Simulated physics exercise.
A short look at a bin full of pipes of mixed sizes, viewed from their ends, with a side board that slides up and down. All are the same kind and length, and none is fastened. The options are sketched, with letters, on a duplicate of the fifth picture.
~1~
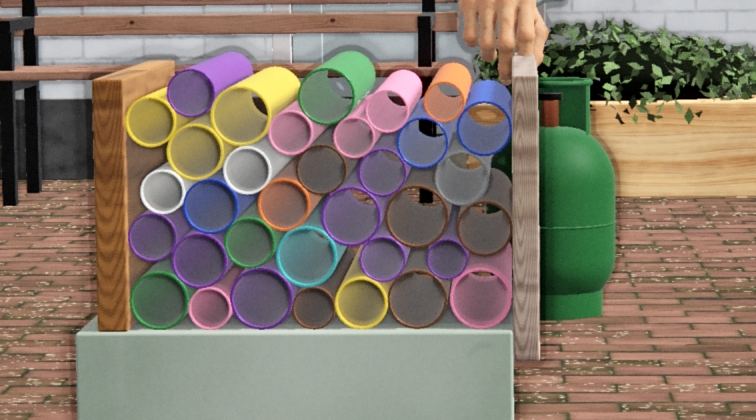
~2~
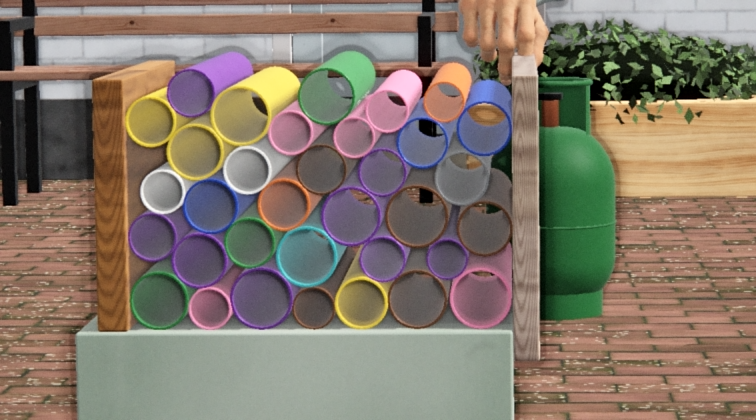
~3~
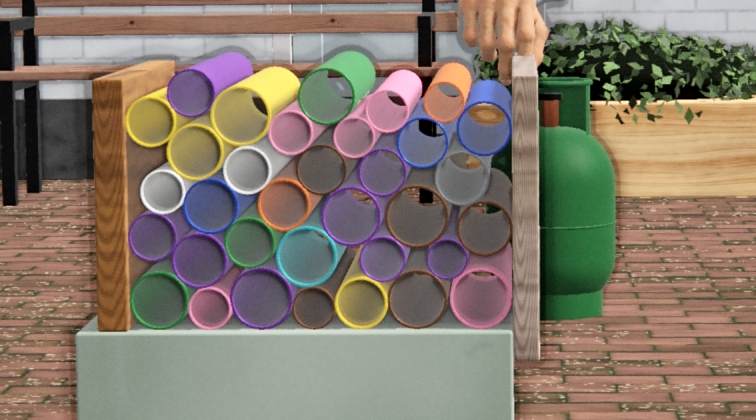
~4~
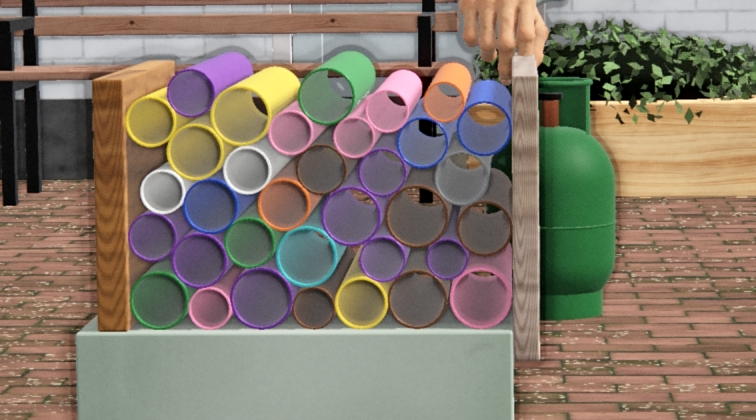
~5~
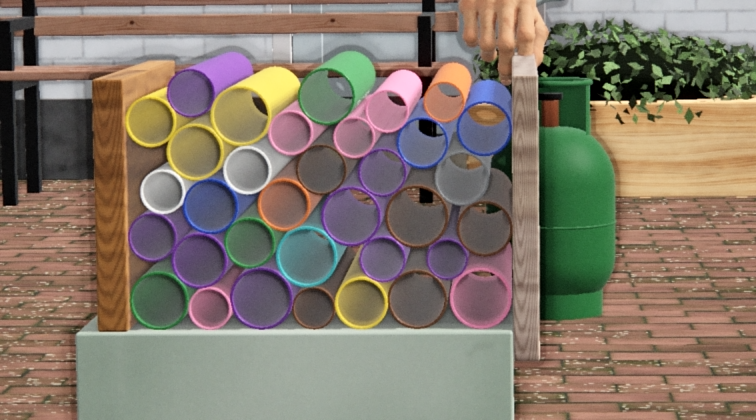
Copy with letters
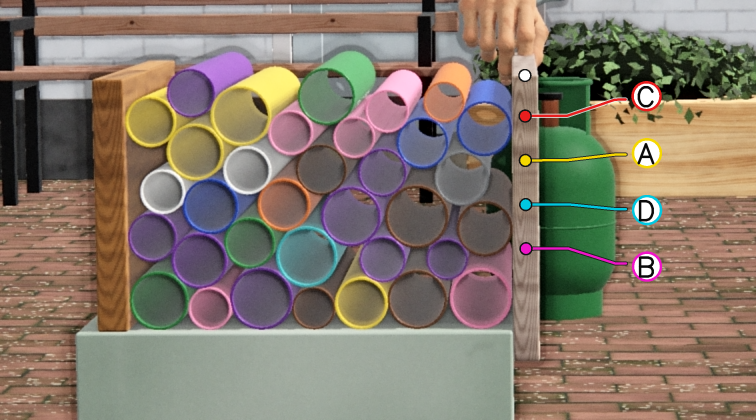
Colorful pipes of mixed sizes sat stacked with their open ends showing between two wooden boards, while a hand rested at the top of the right-hand board and nothing visibly moved.
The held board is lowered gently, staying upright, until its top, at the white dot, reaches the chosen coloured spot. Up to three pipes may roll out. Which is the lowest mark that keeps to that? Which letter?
Stop at B.
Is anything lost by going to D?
Yes, at D.
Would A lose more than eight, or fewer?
At A, fewer than eight.
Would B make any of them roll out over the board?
At B: Yes.
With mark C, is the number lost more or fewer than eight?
Fewer than eight.
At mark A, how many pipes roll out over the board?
The count is none.
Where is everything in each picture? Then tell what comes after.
In the first picture, a purple pipe (382, 259); a purple pipe (352, 217).
In the second picture, a blue pipe (485, 128).
In the third picture, a yellow pipe (151, 122); side board (525, 193).
In the fourth picture, a green pipe (160, 300); a brown pipe (417, 299).
In the fifth picture, a purple pipe (382, 259); a purple pipe (352, 217).
On the marked copy, A at (526, 160); B at (526, 248); C at (525, 116); D at (526, 204); the white dot at (525, 75).
With B. Early on, top of the board (512, 156).
Further on, top of the board (513, 246).
At the end, top of the board (513, 247), two out over the board.
As for the rest, A none out over the board; C none out over the board; D two out over the board.
